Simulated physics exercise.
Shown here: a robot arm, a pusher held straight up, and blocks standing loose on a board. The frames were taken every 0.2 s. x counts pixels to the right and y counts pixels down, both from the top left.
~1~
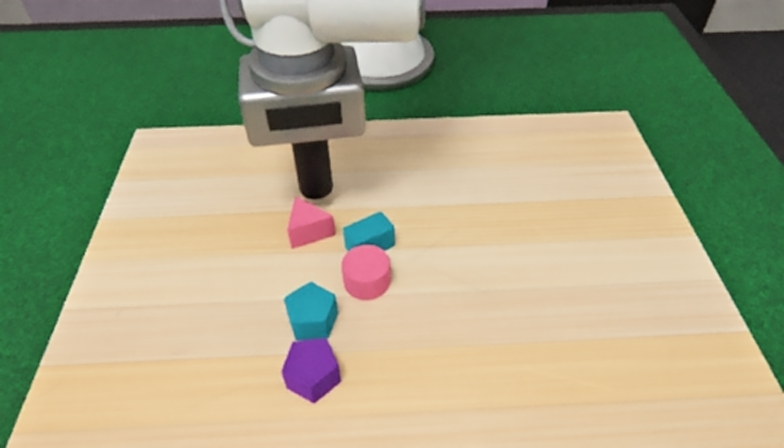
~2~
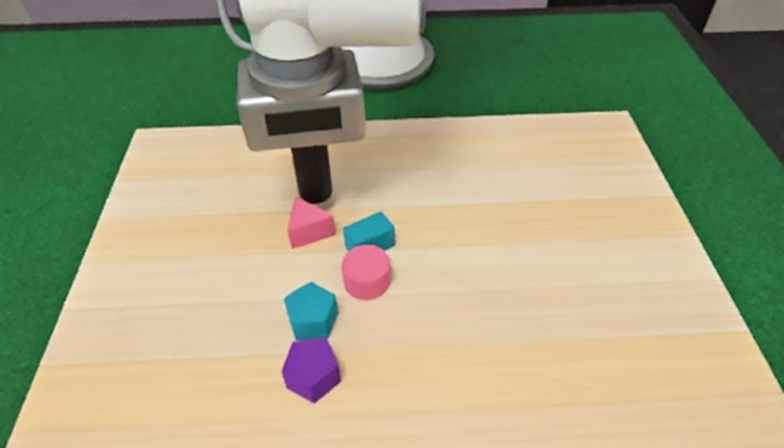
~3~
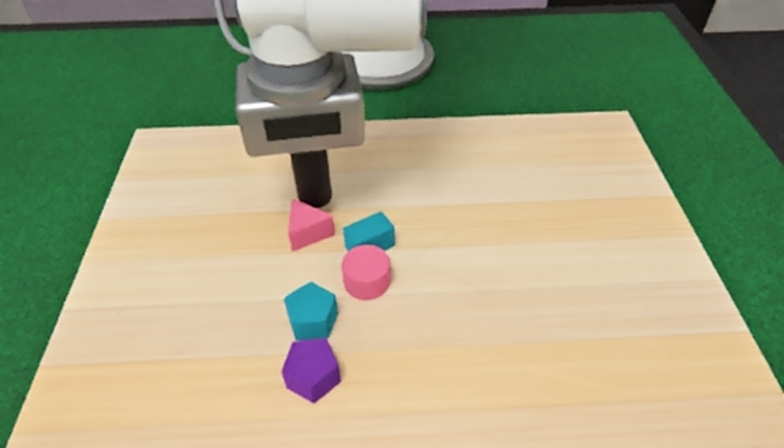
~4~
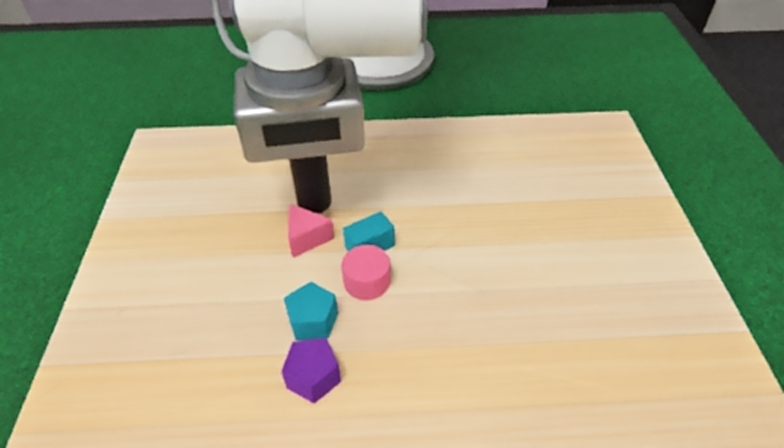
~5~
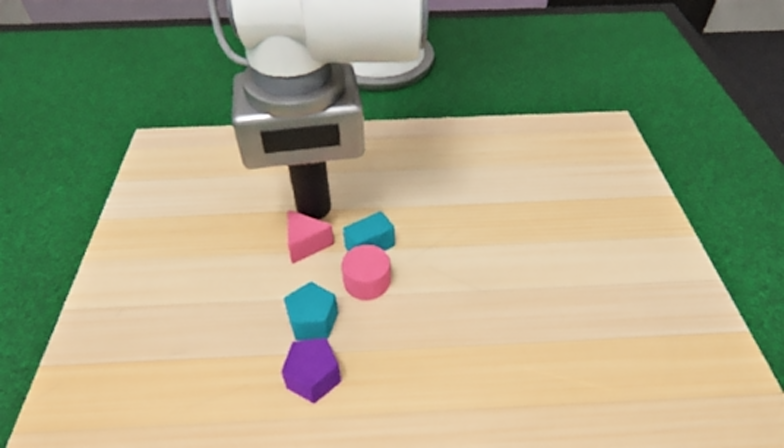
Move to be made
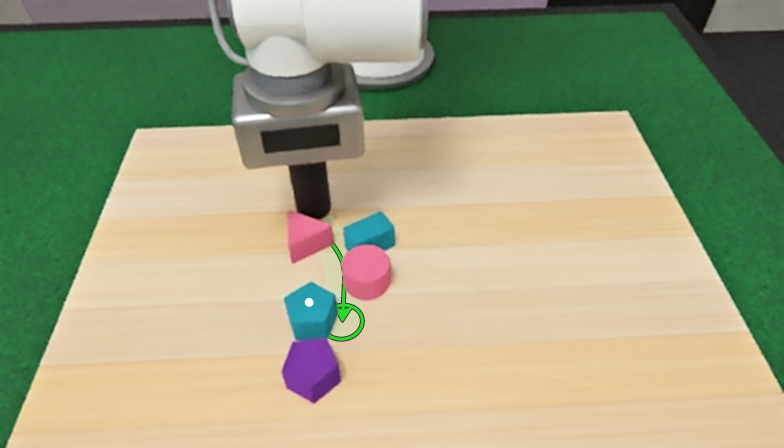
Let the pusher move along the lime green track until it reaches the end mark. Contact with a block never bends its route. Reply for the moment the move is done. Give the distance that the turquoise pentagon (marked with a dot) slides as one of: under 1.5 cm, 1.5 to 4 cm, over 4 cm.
Between 1.5 and 4 cm.
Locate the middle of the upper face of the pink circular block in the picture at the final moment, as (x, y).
The pink circular block ends near (387, 290).
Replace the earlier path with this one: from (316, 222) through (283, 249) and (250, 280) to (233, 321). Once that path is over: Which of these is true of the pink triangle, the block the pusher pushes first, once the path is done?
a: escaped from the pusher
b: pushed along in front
That would be a.
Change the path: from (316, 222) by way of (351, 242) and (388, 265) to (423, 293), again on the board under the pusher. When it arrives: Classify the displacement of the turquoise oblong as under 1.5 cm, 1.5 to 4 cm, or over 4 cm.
Upwards of 4 cm.
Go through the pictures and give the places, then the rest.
The first frame shows tip of the pusher (317, 189), middles of tops, pink triangle (305, 213), turquoise pentagon (309, 302), purple pentagon (310, 360), pink circular block (366, 262), turquoise oblong (369, 227).
The second frame shows pusher (316, 193), nothing pushed.
The third frame shows pusher (315, 198), pink triangle (305, 215).
The fourth frame shows pusher (315, 203), pink triangle (304, 220).
The fifth frame shows pusher (314, 209), pink triangle (303, 226), turquoise pentagon (309, 302), purple pentagon (310, 360), pink circular block (366, 262), turquoise oblong (369, 227).
The line goes from (316, 222) by way of (343, 264) to (342, 322); the dot is on the turquoise pentagon.
The first path, step by step. One third of the way, pusher (335, 237); pink triangle (304, 245), turned 35° clockwise; pink circular block (372, 269); turquoise oblong (375, 229), turned 20° anticlockwise.
Two thirds of the way, pusher (343, 271); pink triangle (304, 248), turned 50° clockwise; pink circular block (381, 280); turquoise oblong (378, 233), turned 55° anticlockwise.
At the end, pusher (341, 310); pink triangle (304, 248), turned 50° clockwise; turquoise pentagon (298, 319), turned 40° clockwise; purple pentagon unmoved; pink circular block (387, 290); turquoise oblong (378, 233), turned 55° anticlockwise.
